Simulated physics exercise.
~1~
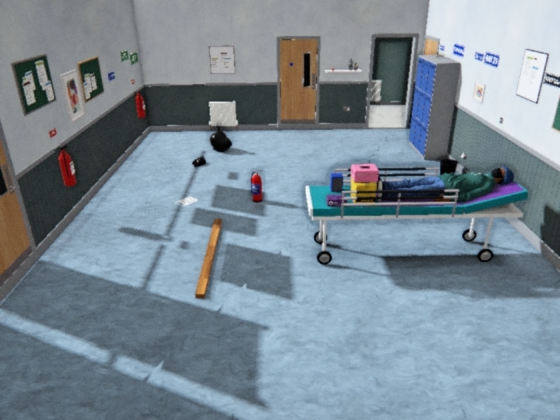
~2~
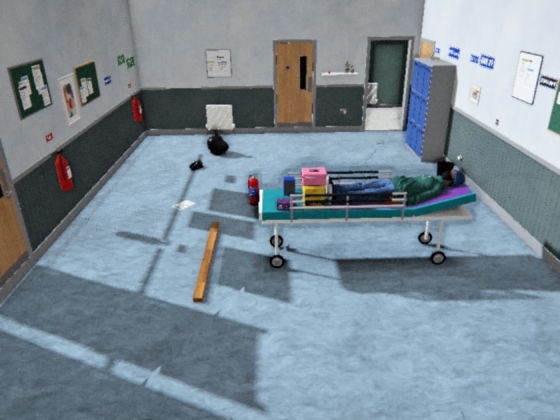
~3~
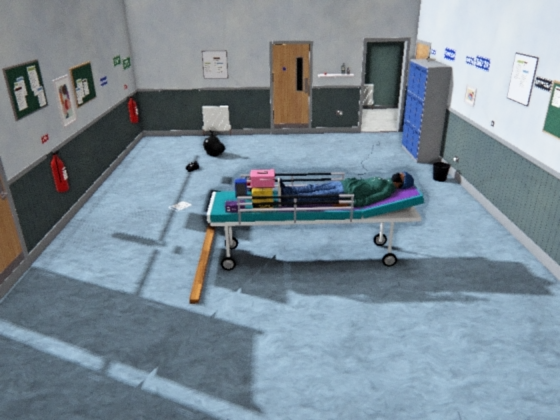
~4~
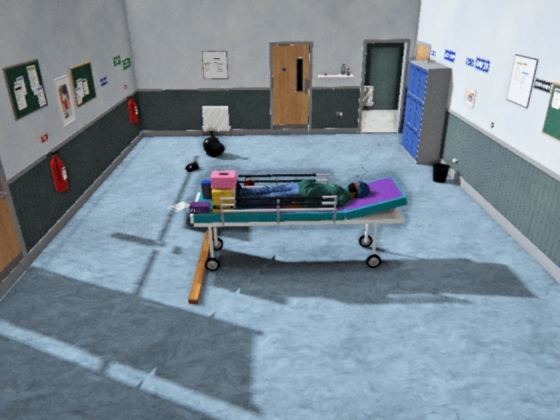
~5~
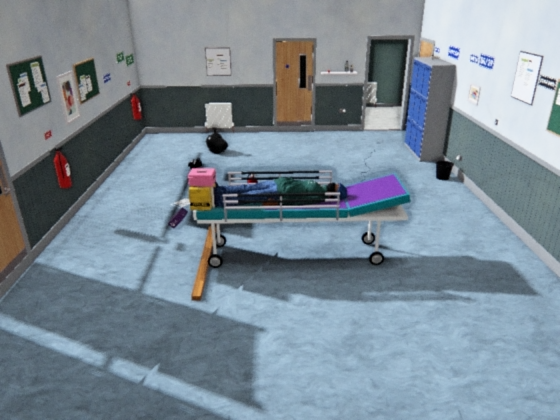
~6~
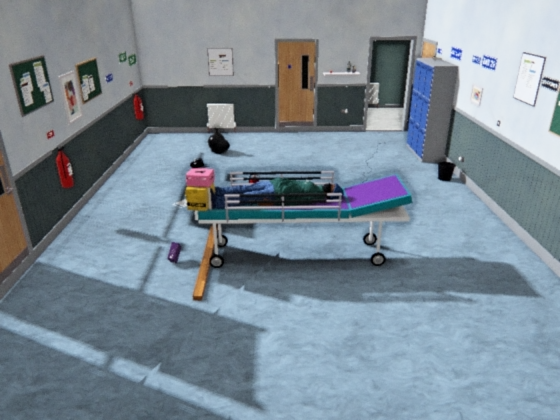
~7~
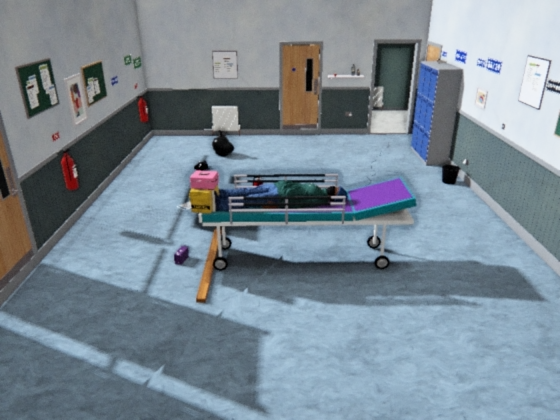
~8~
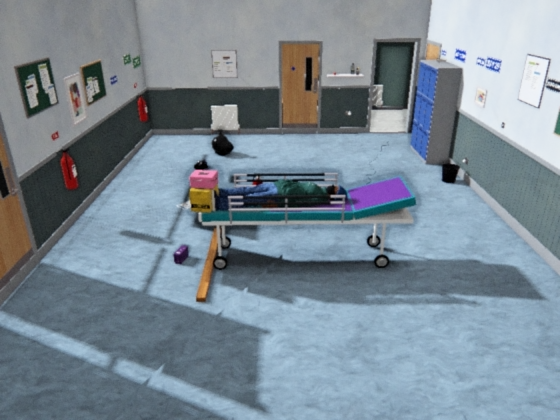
A hospital trolley with a teal side and purple mattress carries a limp figure in green and blue across a pale blue floor, seen from above in a slightly swaying view. Noticeboards and red extinguishers line the left wall, with a wooden door behind and blue lockers at right. Pink, yellow and purple items sit by the figure's feet as the trolley rolls left towards a wooden sill. It stops there, and the figure slides further towards the foot end. The purple box tips off and lands on the floor, while the pink case and yellow holdall stay aboard.
